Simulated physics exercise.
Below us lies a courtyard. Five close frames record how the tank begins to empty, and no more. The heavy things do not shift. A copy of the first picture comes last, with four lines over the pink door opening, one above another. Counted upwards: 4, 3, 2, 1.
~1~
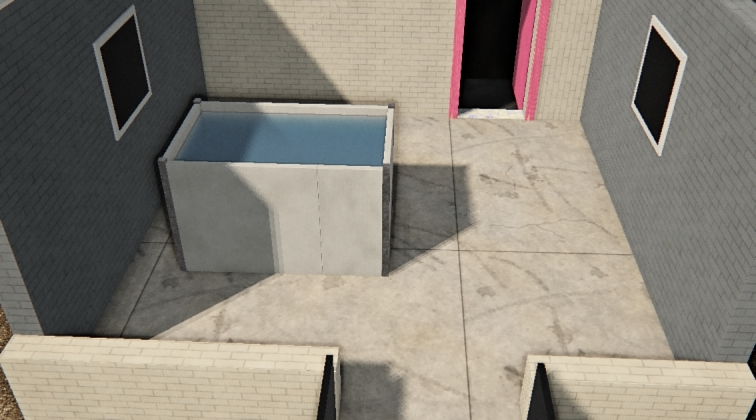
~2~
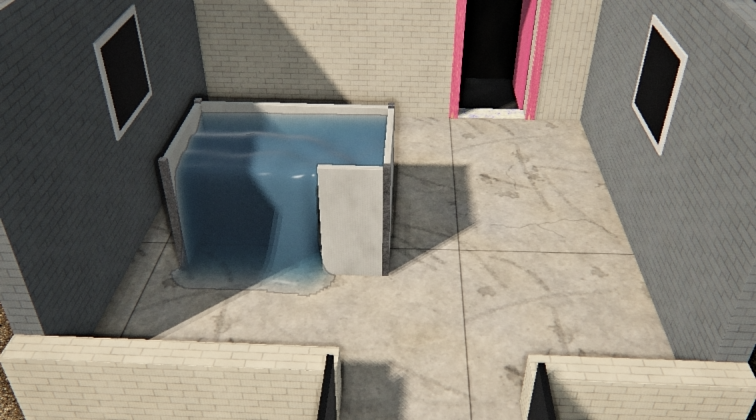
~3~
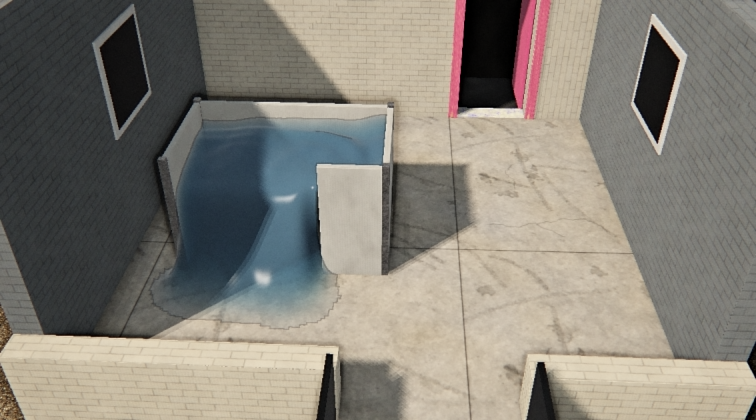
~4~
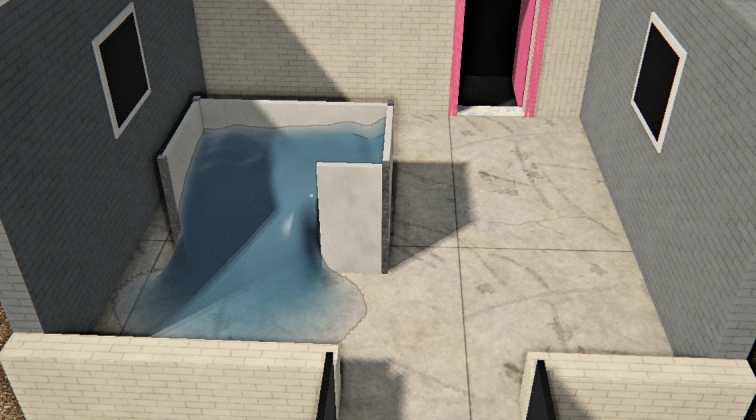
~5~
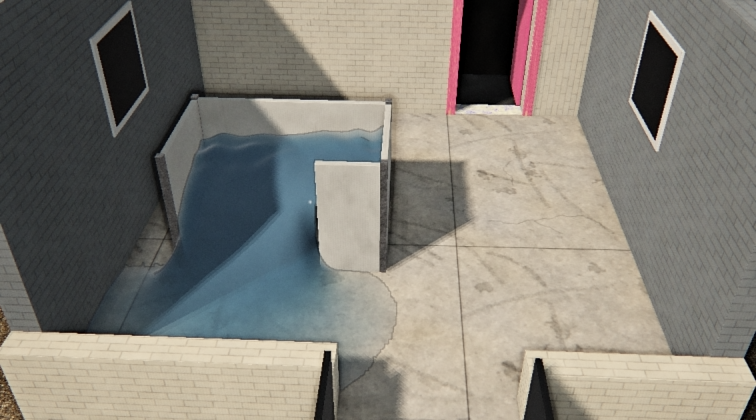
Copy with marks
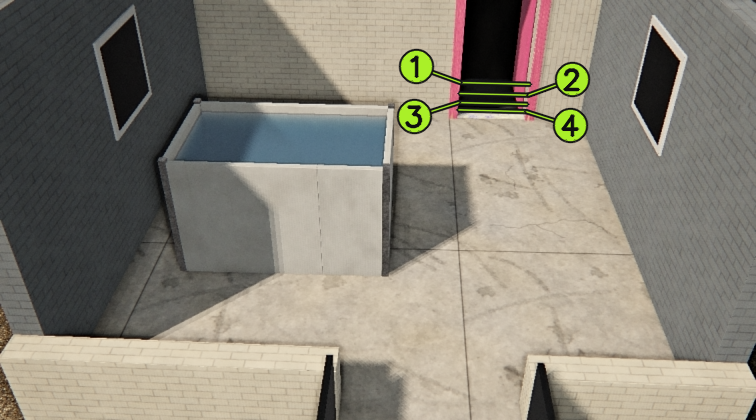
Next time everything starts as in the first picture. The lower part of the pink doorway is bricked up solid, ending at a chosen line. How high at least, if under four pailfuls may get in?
4 will do.
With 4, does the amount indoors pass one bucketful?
Yes, it does.
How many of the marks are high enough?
All four.
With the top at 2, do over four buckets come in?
No, not at all.
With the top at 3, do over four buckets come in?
No.
On the marked copy, 1 at (495, 83); 2 at (493, 94); 3 at (493, 103); 4 at (492, 110); from the bottom up 4, 3, 2, 1.
For height 1, nothing gets over.
For height 2, nothing gets over.
For height 3, nothing gets over.
For height 4, a bucket or two gets in.
